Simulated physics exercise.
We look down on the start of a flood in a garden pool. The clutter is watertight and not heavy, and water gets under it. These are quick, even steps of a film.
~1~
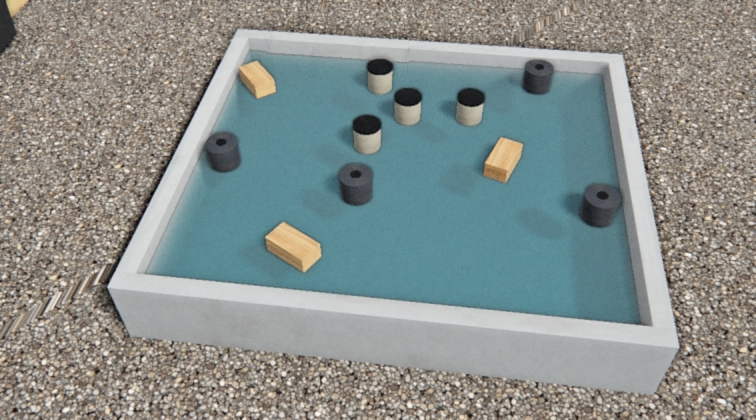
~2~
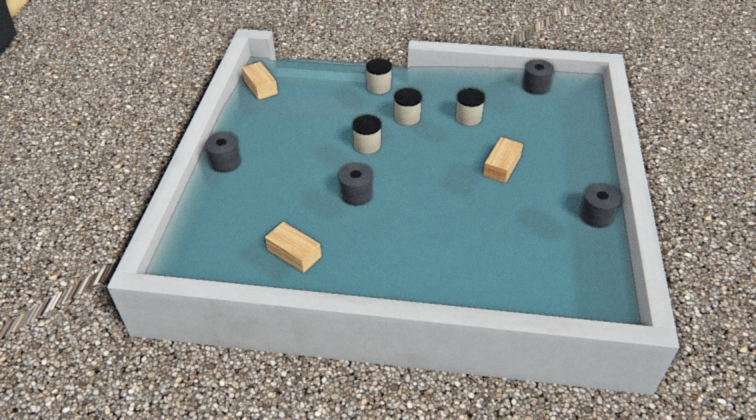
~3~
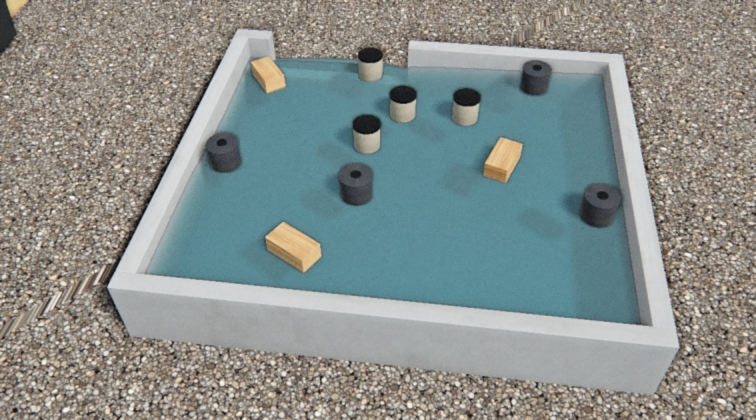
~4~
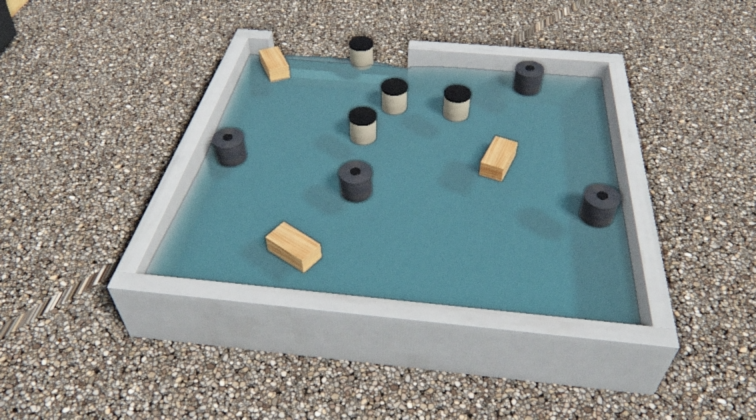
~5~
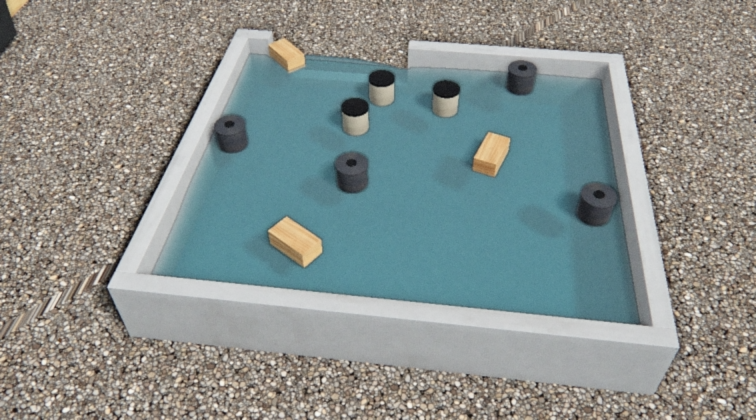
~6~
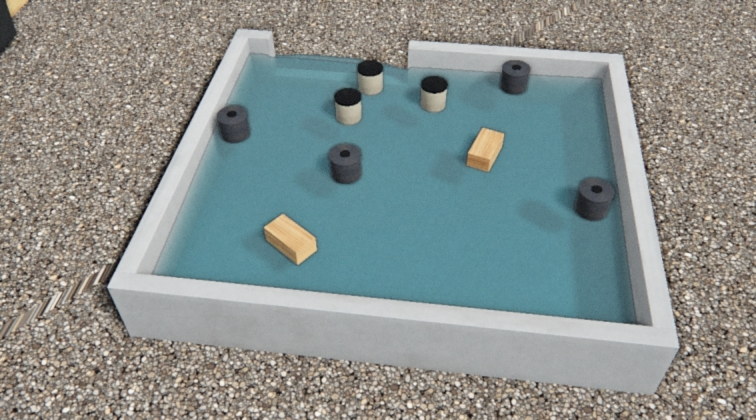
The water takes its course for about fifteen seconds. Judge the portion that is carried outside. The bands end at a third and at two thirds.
Share: Two thirds or above.
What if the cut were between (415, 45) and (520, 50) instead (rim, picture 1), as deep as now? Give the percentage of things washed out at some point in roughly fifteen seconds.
Close to 50 %.
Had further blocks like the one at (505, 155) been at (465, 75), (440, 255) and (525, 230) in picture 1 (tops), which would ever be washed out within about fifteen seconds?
In turn: Washed out, inside, still in.
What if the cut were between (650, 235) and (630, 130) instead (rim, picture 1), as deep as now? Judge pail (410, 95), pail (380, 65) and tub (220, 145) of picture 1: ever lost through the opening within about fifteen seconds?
As listed: Washed out, still in, stays.
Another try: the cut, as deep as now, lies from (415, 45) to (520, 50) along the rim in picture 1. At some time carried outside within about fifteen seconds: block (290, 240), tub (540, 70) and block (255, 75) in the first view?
One after the other: No, gone, left behind.
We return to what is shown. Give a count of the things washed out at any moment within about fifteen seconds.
9 of them.
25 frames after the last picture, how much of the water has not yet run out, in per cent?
About 52 per cent.
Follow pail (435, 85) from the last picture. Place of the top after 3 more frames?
Near (402, 72).
A moment on, 3 of 11 are out; 8 afloat.
Next, 5 of 11 are out; 6 afloat.
Later, 8 of 11 are out; 3 afloat.
In the end, 9 of 11 are out; 2 afloat.
